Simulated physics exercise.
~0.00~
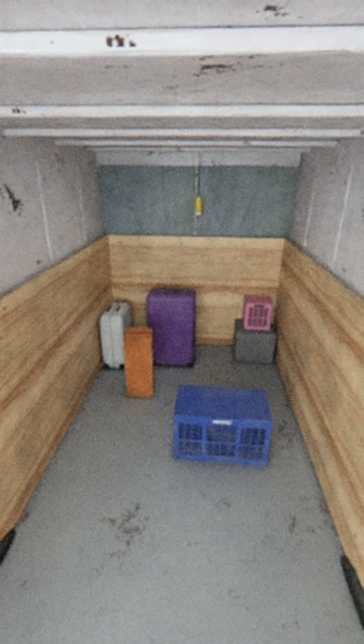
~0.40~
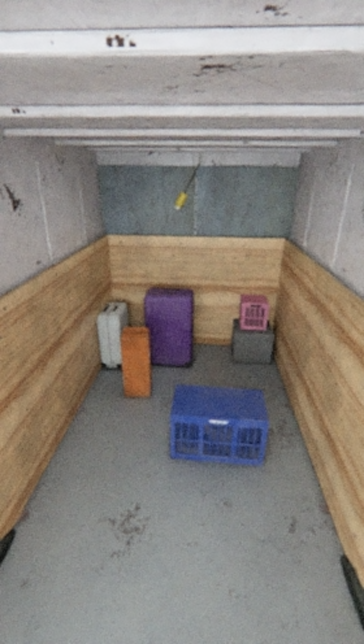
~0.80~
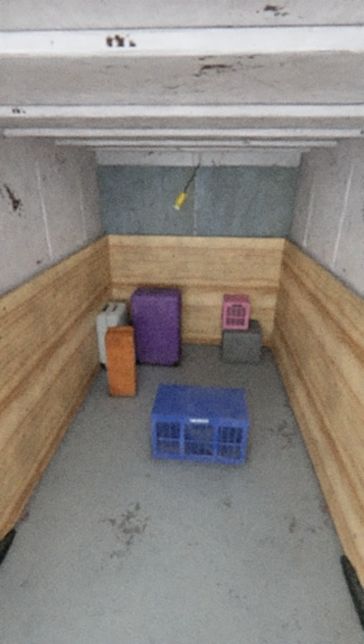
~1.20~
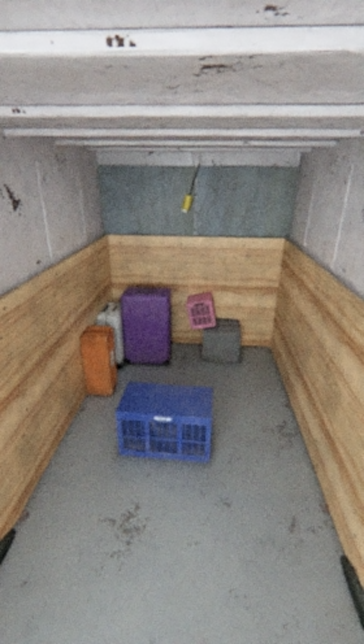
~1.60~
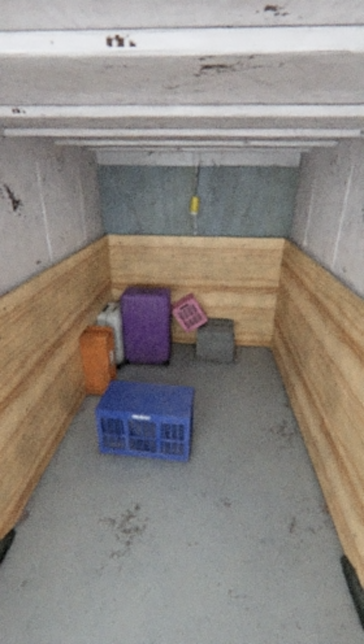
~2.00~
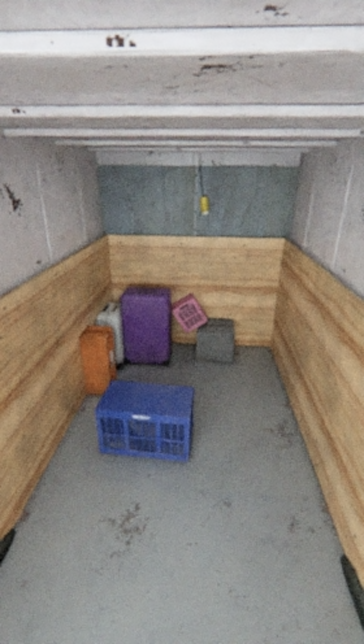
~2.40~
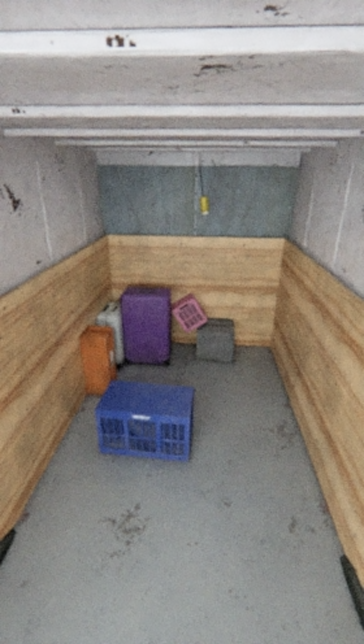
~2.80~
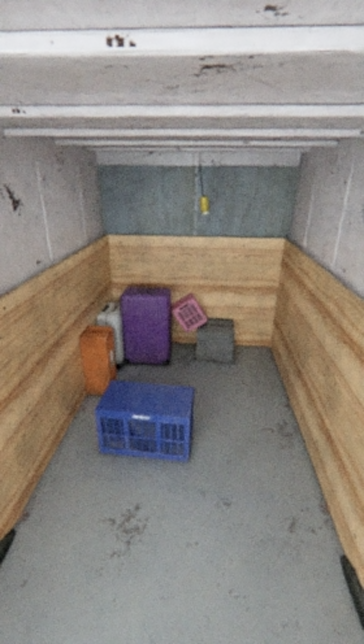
In the back of a van, a lamp swung as the blue crate, the cases and the stacked boxes slid left, and the pink crate slipped off the grey box and ended tilted beside the purple case, while the rest stayed upright.
